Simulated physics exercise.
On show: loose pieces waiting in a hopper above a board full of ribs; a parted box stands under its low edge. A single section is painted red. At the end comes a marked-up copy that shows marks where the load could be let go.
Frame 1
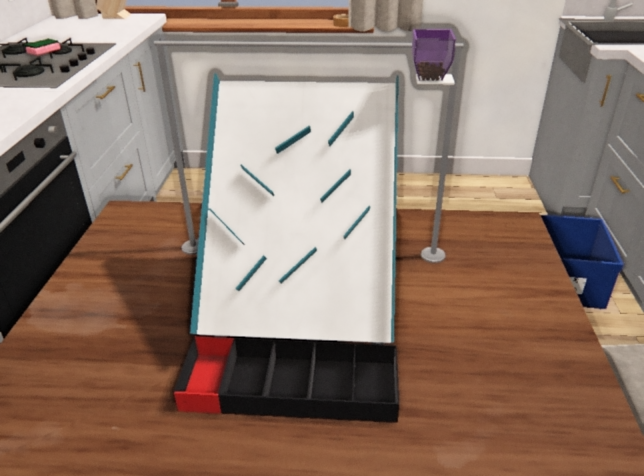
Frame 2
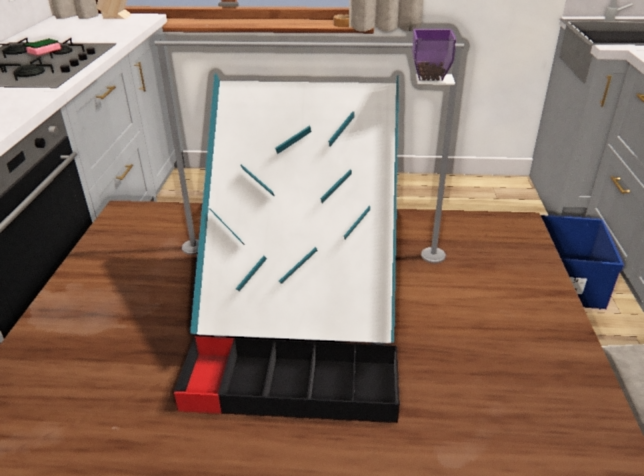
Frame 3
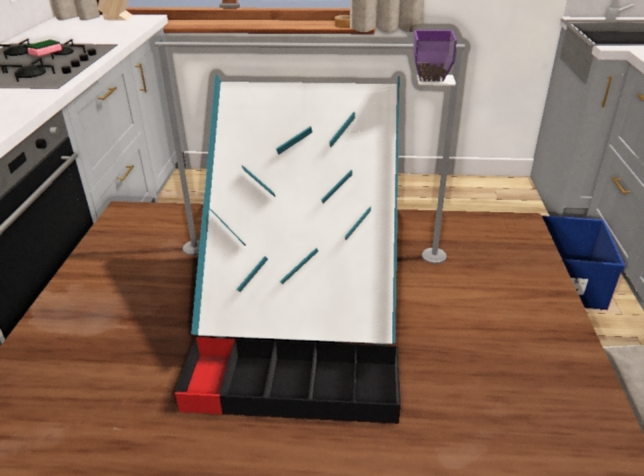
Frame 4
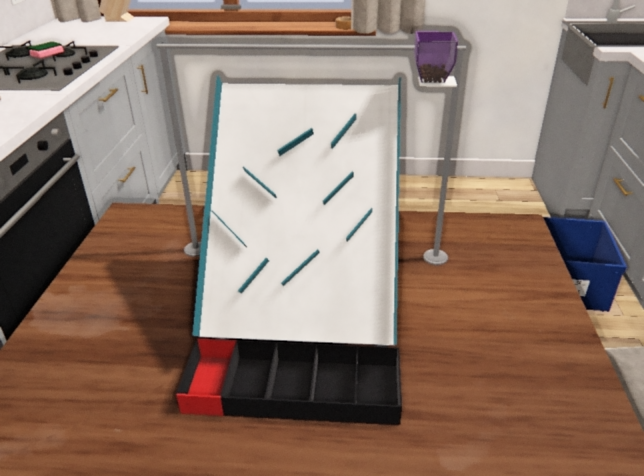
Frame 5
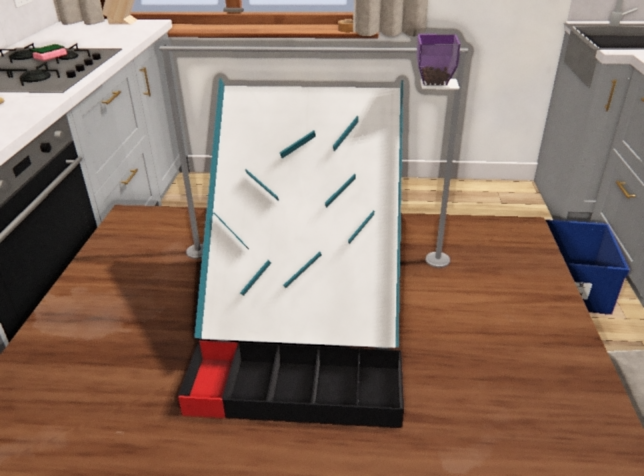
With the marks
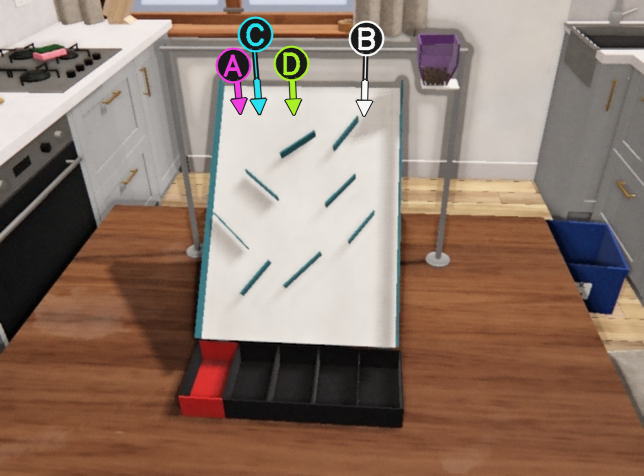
The video shows a tilted white board with teal ribs on a wooden kitchen table, a black divided box with a red left section below, and a purple container raised at upper right; only the view shifts very slightly.
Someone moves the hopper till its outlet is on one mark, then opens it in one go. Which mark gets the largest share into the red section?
A is best.
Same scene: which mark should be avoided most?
Here it is mark B.
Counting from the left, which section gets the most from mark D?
The second.
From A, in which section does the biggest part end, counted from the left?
The first from the left.
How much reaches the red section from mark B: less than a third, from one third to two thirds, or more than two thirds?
It is less than a third.
On the marked copy, mark A meets the board at (239, 108); mark B meets the board at (364, 110); mark C meets the board at (259, 108); mark D meets the board at (293, 109).
If A is chosen, about two thirds in the red section, about a third in other sections, a stray few held on the board.
If B is chosen, a small part in the red section, most in other sections, a small part outside the box.
If C is chosen, about a third in the red section, about half in other sections, a stray few held on the board, a small part outside the box.
If D is chosen, about a quarter in the red section, about two thirds in other sections.
